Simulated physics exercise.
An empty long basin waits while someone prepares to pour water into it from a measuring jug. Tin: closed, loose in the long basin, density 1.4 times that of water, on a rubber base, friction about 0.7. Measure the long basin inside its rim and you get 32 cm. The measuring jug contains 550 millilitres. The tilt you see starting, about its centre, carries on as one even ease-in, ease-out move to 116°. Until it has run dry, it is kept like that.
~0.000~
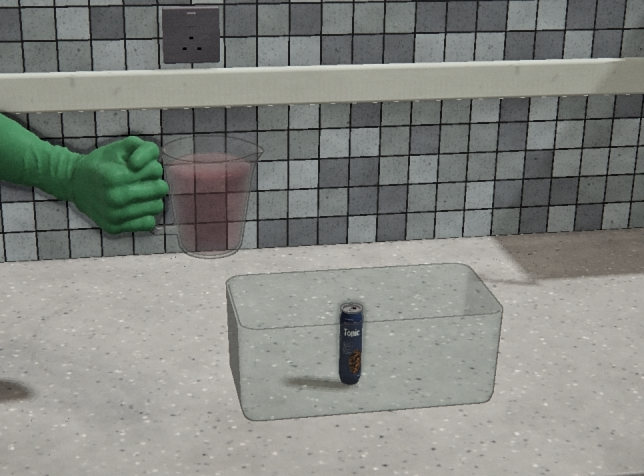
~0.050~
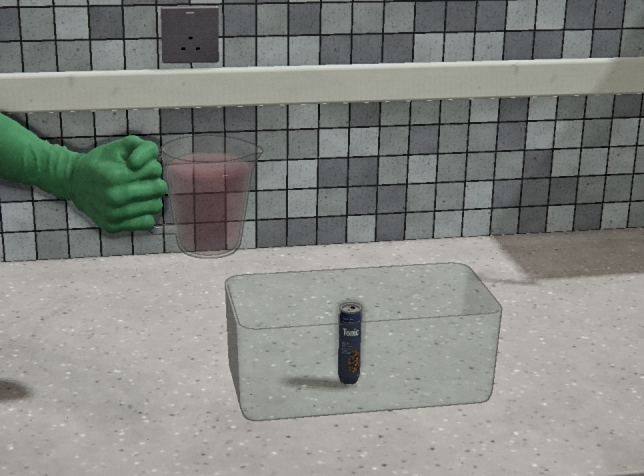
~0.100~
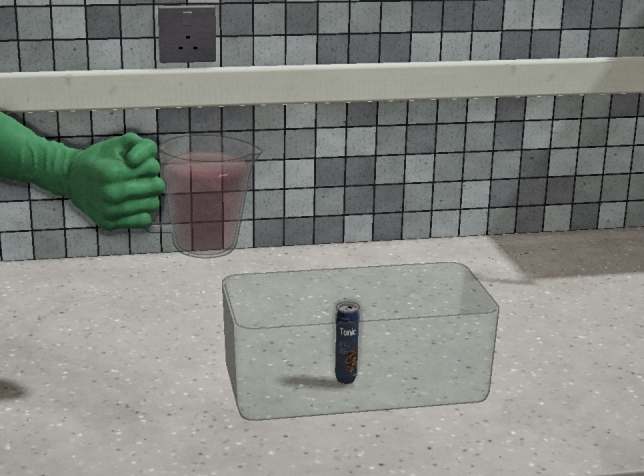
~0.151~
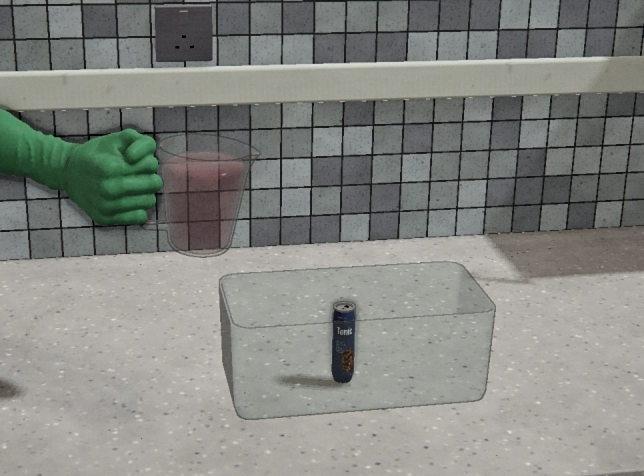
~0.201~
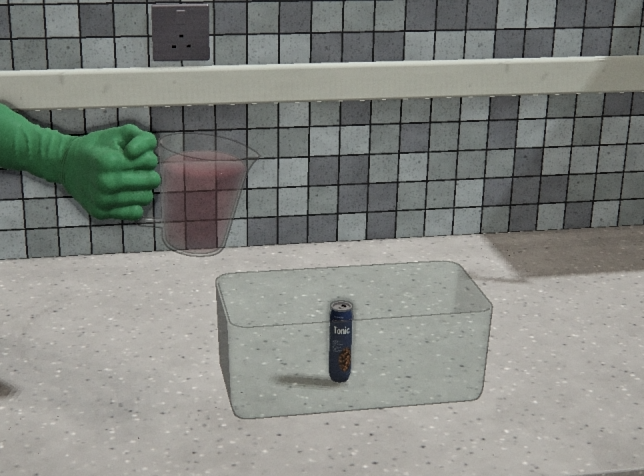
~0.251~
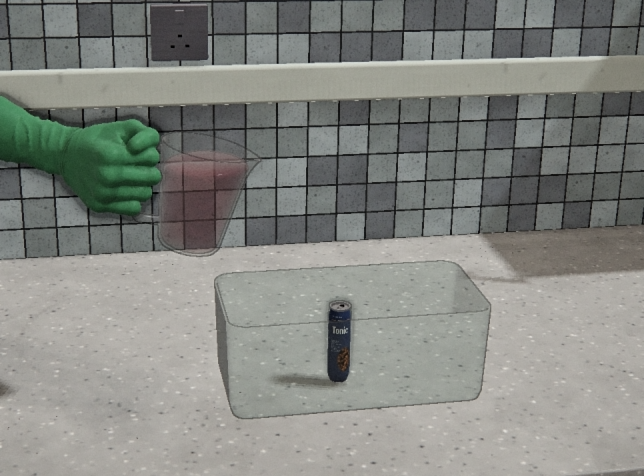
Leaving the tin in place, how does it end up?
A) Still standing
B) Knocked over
Still standing.
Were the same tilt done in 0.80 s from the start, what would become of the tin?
Then the tin does not tip.
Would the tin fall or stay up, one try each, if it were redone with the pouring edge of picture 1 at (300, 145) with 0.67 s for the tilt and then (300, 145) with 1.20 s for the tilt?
First it tips over; then it tips over.
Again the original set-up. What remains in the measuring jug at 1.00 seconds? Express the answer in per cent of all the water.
12 %.
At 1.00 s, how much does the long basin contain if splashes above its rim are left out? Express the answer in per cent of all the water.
74 per cent, give or take a little.
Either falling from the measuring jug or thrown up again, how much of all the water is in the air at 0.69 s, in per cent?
About 20 per cent.
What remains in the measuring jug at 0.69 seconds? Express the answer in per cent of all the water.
Remaining: Near 72 % of the total.
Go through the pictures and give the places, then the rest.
In the first frame, tilt 0°; pouring edge (264, 148); surface from (166, 165) to (252, 161); the long basin's rim runs from (233, 304) to (485, 288); the tin's top is at (352, 312).
In the second frame, tilt 0°; pouring edge (263, 149); surface from (166, 164) to (250, 161).
In the third frame, tilt 2°; pouring edge (262, 149); surface from (164, 164) to (248, 162).
In the fourth frame, tilt 5°; pouring edge (260, 151); surface from (162, 163) to (247, 162).
In the fifth frame, tilt 8°; pouring edge (260, 154); surface from (162, 162) to (246, 161).
In the sixth frame, tilt 12°; pouring edge (261, 158); surface from (163, 163) to (250, 161).
Then, 0.69 s in, the tilt is 71° and 73 per cent is still to pour; the tin stands where it began.
Then, 1.00 s in, the tilt is 109° and 12 per cent is still to pour; the tin leans 7°.
Then, 1.34 s in, the tilt is 116° and 0 per cent is still to pour; the tin leans 5°.
Then, 1.70 s in, the tilt is 116° and 0 per cent is still to pour; the tin stands 1 cm from where it began.
Finally, the tin stands 1 cm from where it began.
